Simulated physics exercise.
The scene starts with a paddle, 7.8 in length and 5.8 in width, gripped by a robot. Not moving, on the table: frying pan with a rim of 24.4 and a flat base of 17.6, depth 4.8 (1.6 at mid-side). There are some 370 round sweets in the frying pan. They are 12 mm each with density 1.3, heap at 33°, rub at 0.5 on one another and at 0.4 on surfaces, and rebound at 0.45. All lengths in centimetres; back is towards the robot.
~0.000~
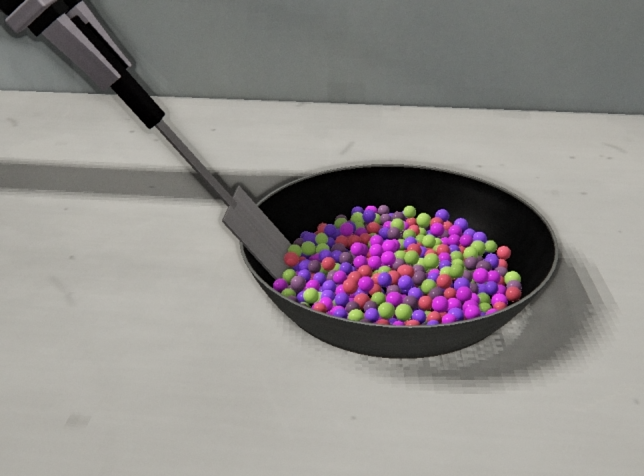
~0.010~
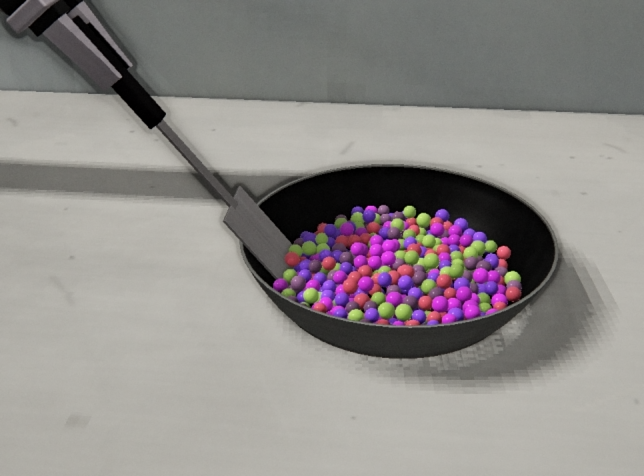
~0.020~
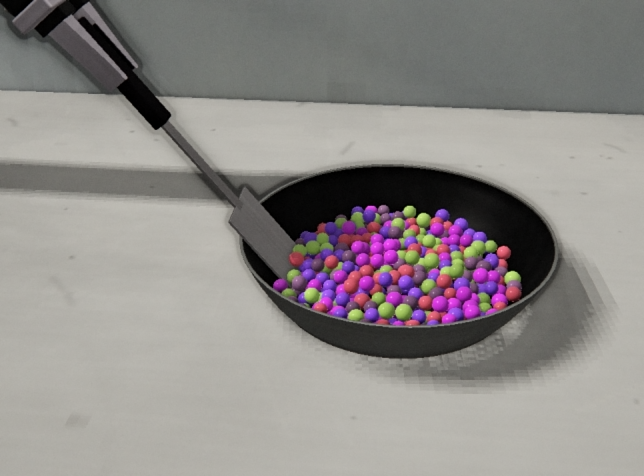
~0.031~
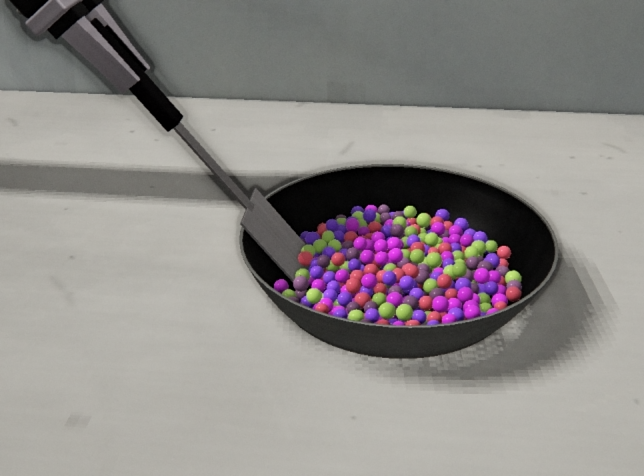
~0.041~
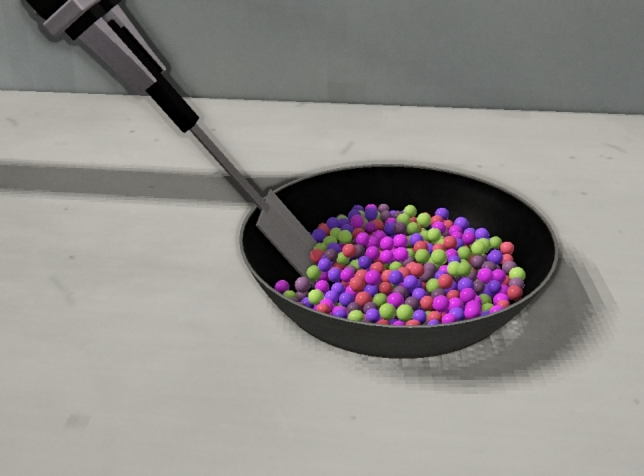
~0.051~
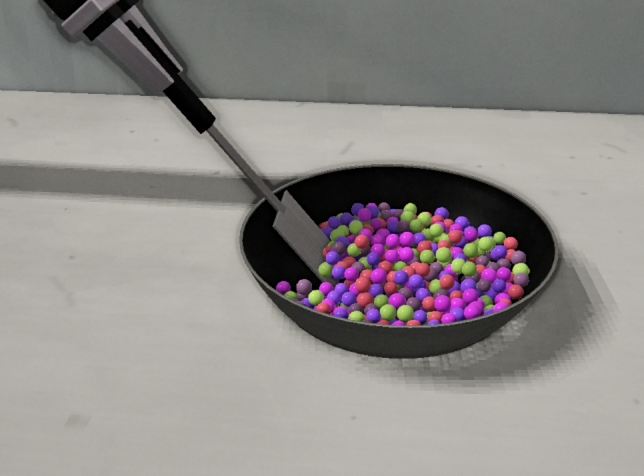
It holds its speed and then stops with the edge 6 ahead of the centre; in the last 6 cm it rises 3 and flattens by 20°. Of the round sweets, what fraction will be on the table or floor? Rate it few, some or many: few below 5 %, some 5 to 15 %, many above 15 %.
Some, 5 to 15 %.
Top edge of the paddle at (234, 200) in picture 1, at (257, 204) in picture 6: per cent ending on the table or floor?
Some 0 percent ends up on the table or floor.
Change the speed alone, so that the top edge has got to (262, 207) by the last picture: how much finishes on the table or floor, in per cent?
Expect about 0 per cent there.
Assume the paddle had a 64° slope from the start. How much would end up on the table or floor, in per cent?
Estimate: Approx. 5 %.
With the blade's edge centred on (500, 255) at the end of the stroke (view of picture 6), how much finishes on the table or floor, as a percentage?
Roughly 15 per cent, I'd say.
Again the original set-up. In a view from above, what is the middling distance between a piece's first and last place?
It comes to some 2 cm.
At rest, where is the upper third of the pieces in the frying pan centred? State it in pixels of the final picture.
Somewhere near (483, 251) in the last picture.
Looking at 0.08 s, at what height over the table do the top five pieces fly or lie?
Height: Approx. 6 cm.
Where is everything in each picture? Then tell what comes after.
In the first picture, the paddle top edge at (231, 203), sloping 52°; upper third of the load around (390, 262), from x 280 to 515, top at y 210; 370 in the frying pan.
In the second picture, the paddle top edge at (232, 203), sloping 52°; upper third of the load around (390, 262), from x 280 to 515, top at y 210.
In the third picture, the paddle top edge at (237, 204), sloping 52°; upper third of the load around (390, 261), from x 280 to 515, top at y 210.
In the fourth picture, the paddle top edge at (248, 205), sloping 52°; upper third of the load around (384, 260), from x 280 to 515, top at y 210.
In the fifth picture, the paddle top edge at (264, 207), sloping 52°; upper third of the load around (387, 256), from x 280 to 515, top at y 210.
In the sixth picture, the paddle top edge at (280, 208), sloping 52°; upper third of the load around (394, 255), from x 285 to 520, top at y 210; 370 in the frying pan.
After 0.08 s, sloping 52°, highest piece 7 above the table; 370 in the frying pan.
After 0.10 s, sloping 46°, highest piece 9 above the table; 370 in the frying pan.
After 0.31 s, sloping 32°, highest piece 5 above the table; 337 in the frying pan, 28 on the table or floor, 5 on the blade or in flight.
After 1.36 s, sloping 32°, highest piece 5 above the table; 337 in the frying pan, 33 on the table or floor.
In the end, 337 in the frying pan, 33 on the table or floor. That is 9 % on the table or floor.
